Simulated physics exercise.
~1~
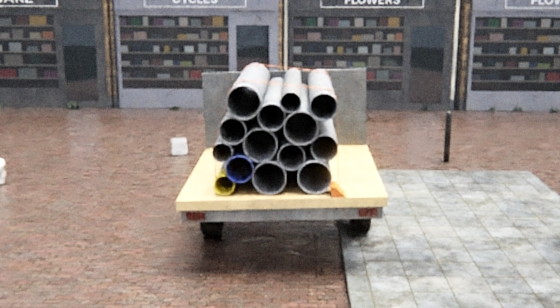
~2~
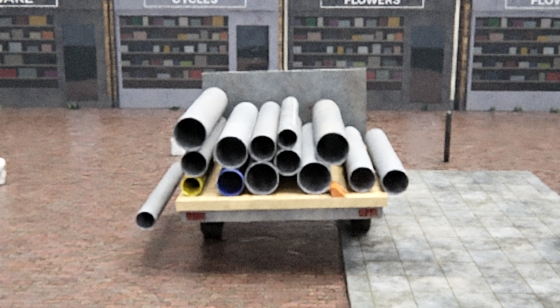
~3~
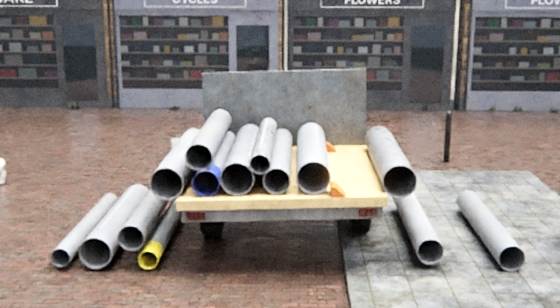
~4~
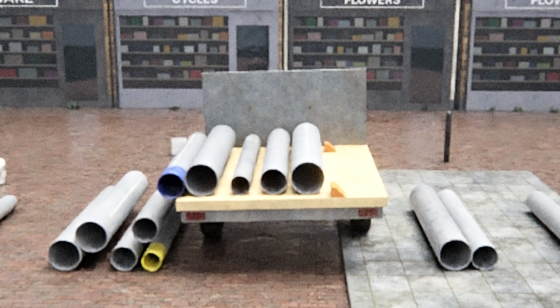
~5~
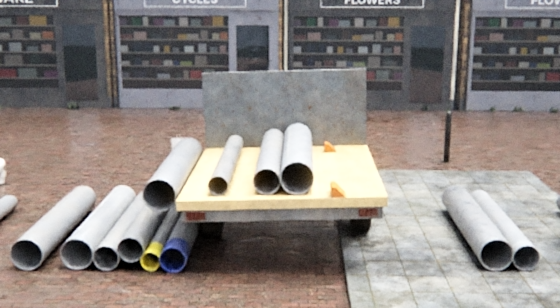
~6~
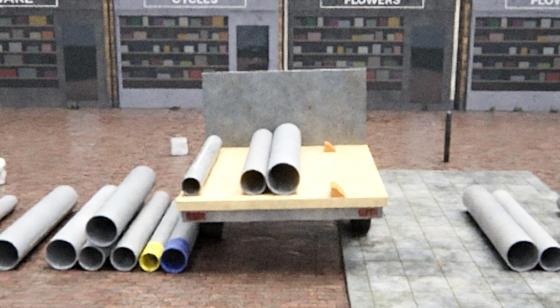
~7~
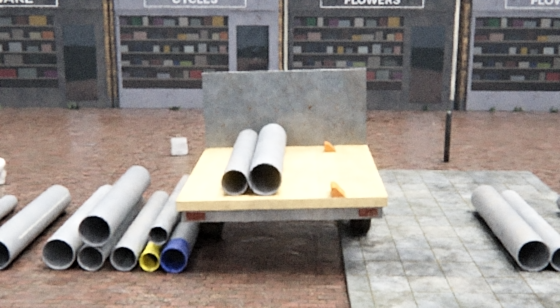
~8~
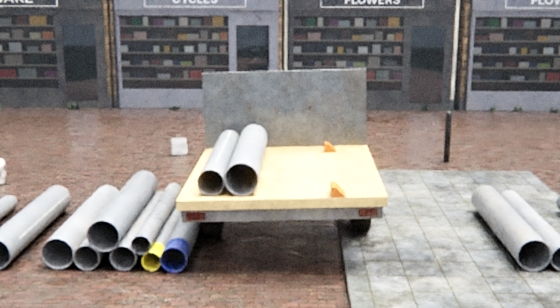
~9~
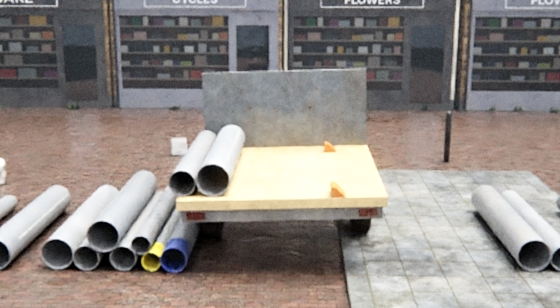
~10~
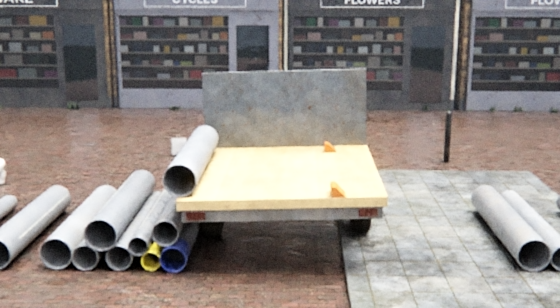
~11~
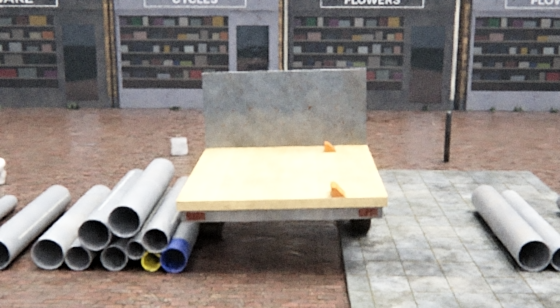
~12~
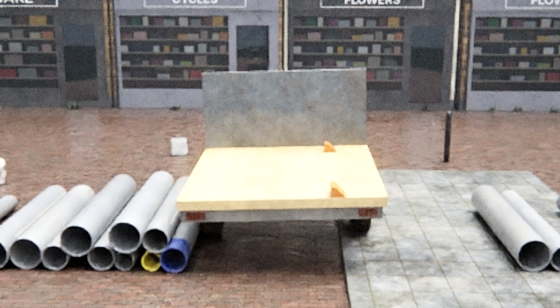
A stack of grey pipes, with one blue and one yellow at its lower left, sits end-on to a still camera on a flat pale trailer deck in a brick-paved street before a row of shopfronts. The stack slumps and spreads sideways, and pipes drop off both edges. The yellow pipe lands on the left, while the blue one rolls left across the deck and falls beside it. The last few grey pipes roll left and drop one after another. The deck ends empty except for small orange pieces, with most pipes heaped on the left and a couple on the right.
